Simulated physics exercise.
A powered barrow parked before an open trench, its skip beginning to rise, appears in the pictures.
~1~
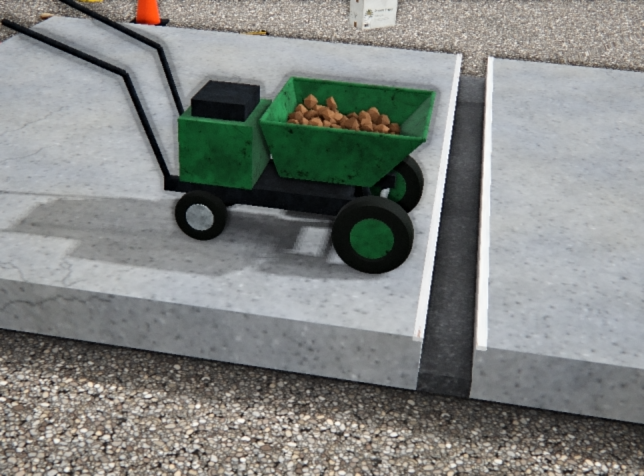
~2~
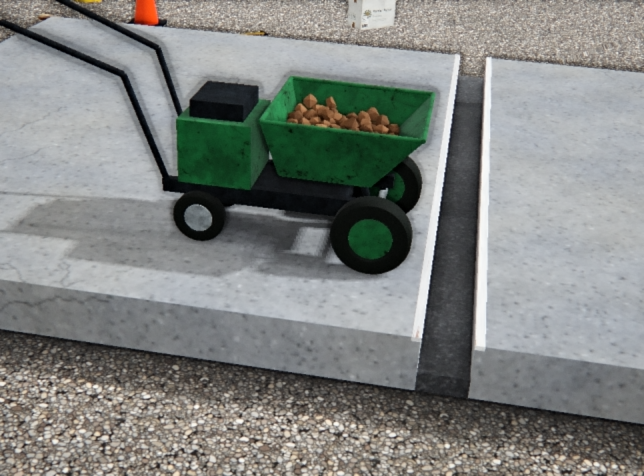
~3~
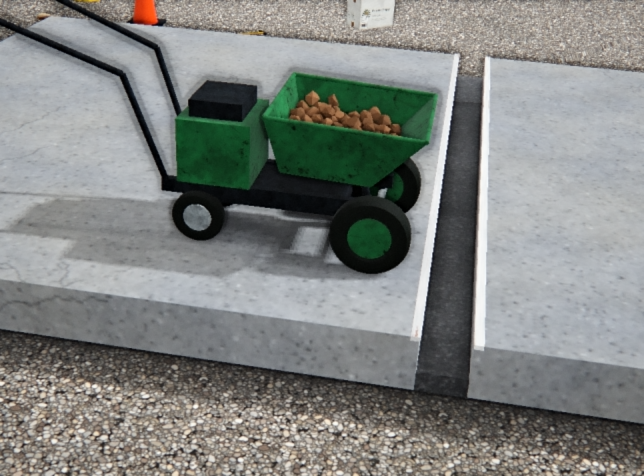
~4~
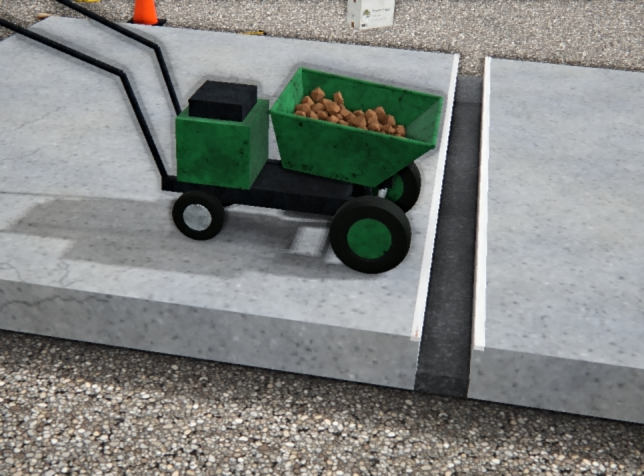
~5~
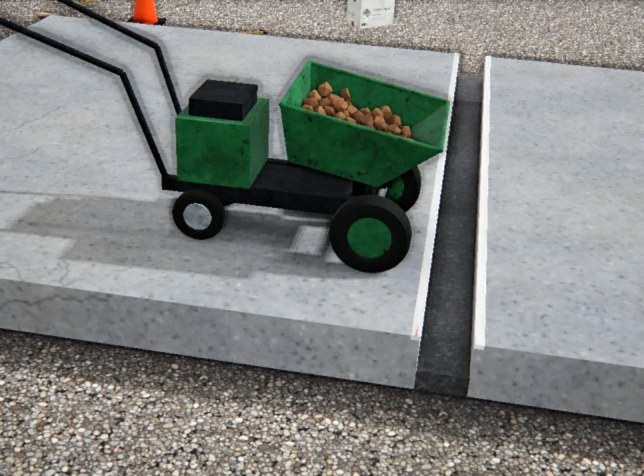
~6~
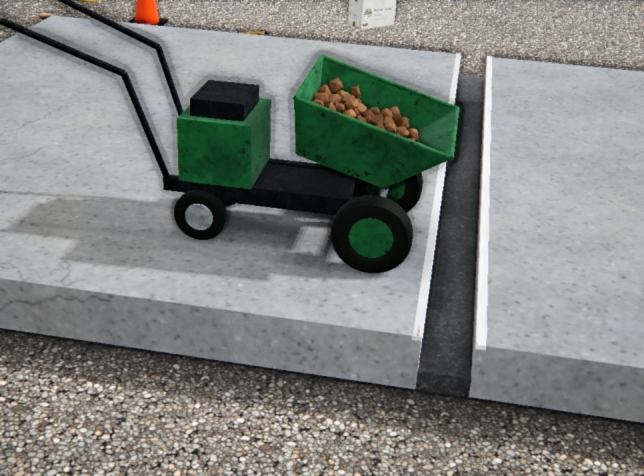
Green skip of brown clods on a parked barrow rising at the back and tilting forward to the right beside a narrow trench.
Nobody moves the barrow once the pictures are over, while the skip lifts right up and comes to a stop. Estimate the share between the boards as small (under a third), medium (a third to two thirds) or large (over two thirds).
It is small.
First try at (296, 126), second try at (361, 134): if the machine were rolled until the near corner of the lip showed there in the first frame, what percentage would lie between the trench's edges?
Okay, so the first one ends at 30 % and the second at 90 %.
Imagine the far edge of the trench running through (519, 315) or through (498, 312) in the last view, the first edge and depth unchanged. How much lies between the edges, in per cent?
60 %, then 10 %.
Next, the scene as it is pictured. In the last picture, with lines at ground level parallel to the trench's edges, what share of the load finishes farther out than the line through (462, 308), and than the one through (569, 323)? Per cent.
About 80 % and 20 %.
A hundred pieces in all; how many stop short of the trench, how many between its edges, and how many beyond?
I'd put short at close to 0, between at close to 0 and beyond at close to 85 per cent.
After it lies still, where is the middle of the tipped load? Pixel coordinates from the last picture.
I'd place the middle at about (529, 254).
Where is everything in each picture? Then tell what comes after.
Lip of the skip (424, 140), level; top of the load (326, 127), clay clods; first edge of the trench (423, 303); far edge (483, 311), the trench under half as wide as the skip, and about as deep as wide, in the first frame.
Lip of the skip (423, 142), level; top of the load (325, 127), in the second frame.
Lip of the skip (427, 143), tipped barely; top of the load (327, 125), in the third frame.
Lip of the skip (433, 147), tipped a little; top of the load (333, 123), in the fourth frame.
Lip of the skip (441, 151), tipped a little; top of the load (319, 113), in the fifth frame.
Lip of the skip (451, 158), tipped clearly; top of the load (350, 117); first edge of the trench (422, 302); far edge (482, 310), in the sixth frame.
Just after the last frame, skip tipped steeply; every one in the skip.
A moment on, skip tipped right over; the larger part in the skip; about a tenth beyond it; just a few falling.
Further on, skip tipped right over; roughly a quarter in the skip; the larger part beyond it.
When it is over, skip tipped right over; roughly a quarter in the skip; not one in or heaped over the trench; the larger part beyond it.
